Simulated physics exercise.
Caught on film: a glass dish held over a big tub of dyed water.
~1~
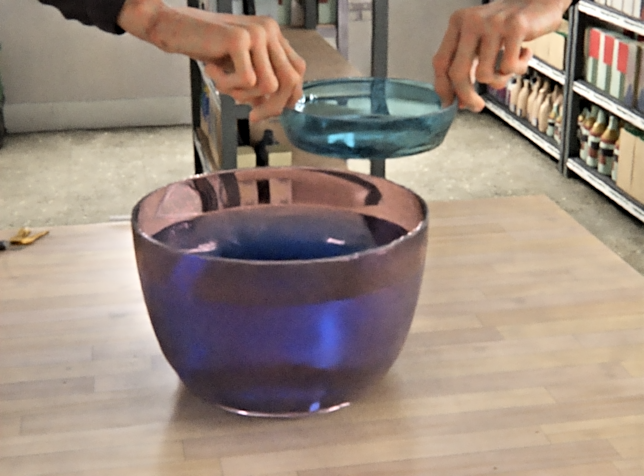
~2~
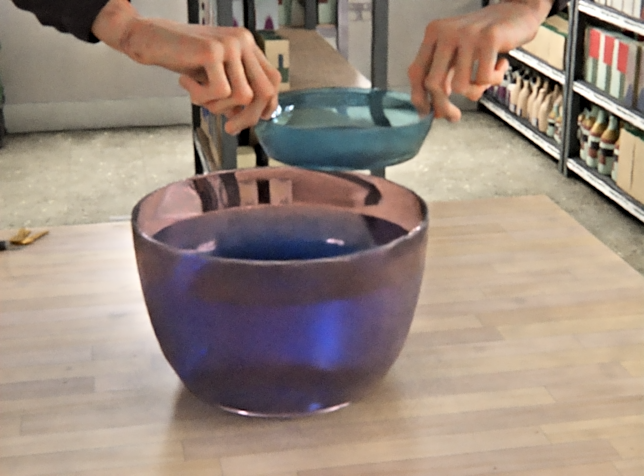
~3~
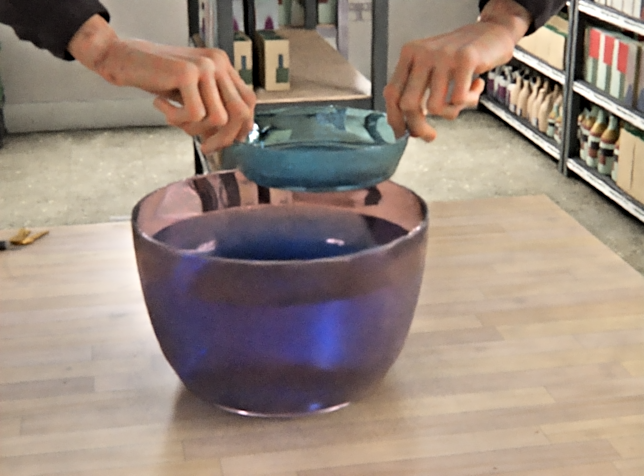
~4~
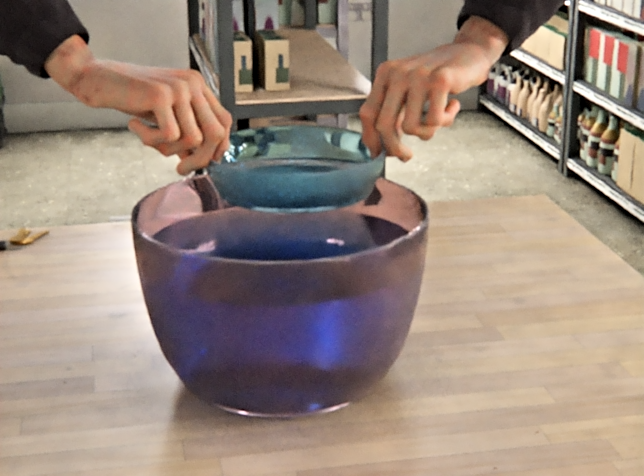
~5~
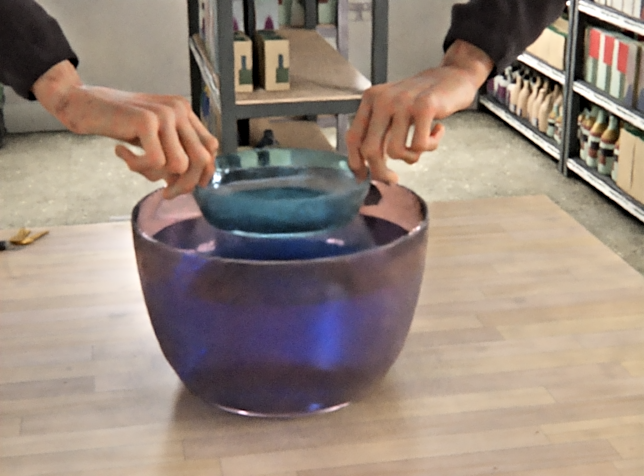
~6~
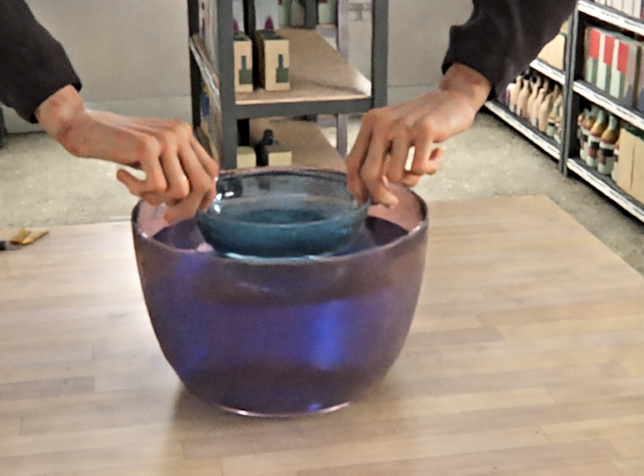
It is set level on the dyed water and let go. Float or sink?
The dish floats.
Next, the dish dips into the dyed water.
After that, it bobs and steadies.
Finally, the dish floats with about half of its side showing.
